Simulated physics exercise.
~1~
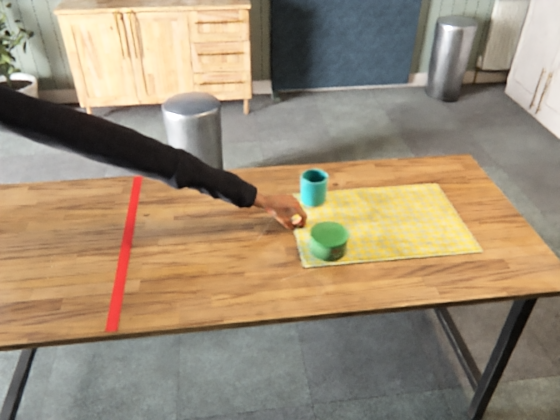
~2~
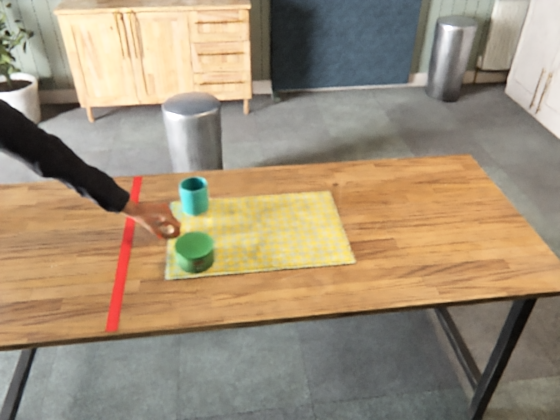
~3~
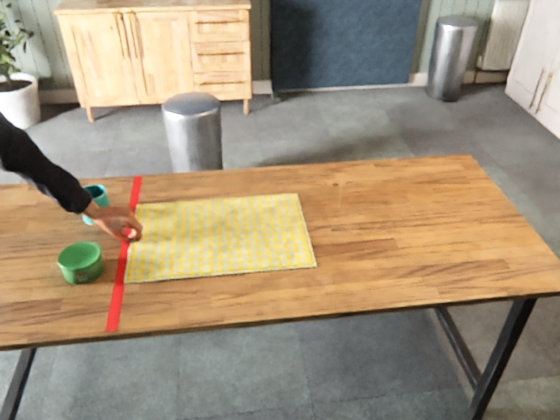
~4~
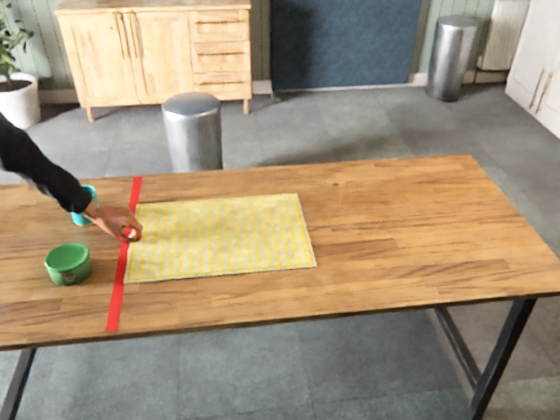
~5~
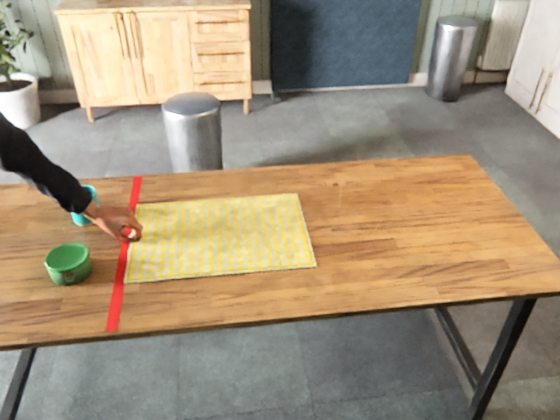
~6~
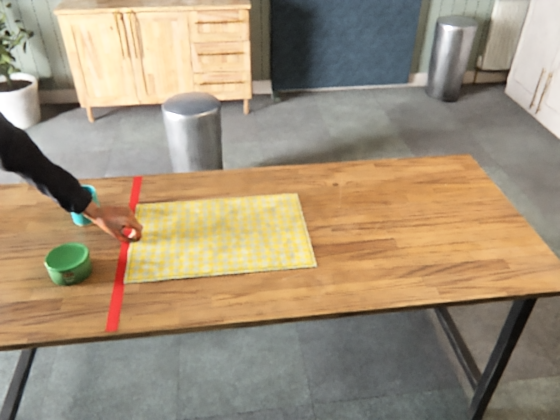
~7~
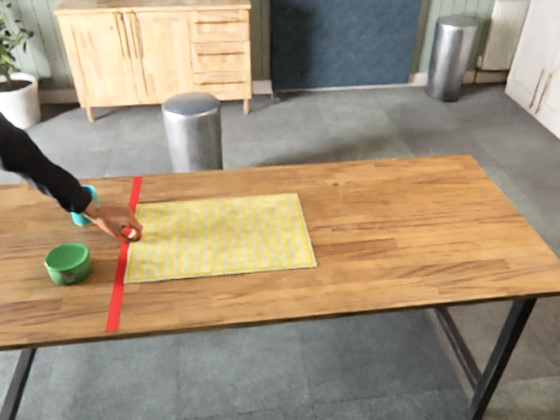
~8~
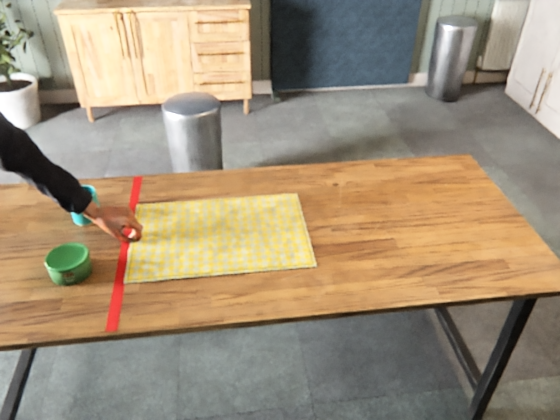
A hand pulls the yellow mat left to the tape, and both containers slide off.
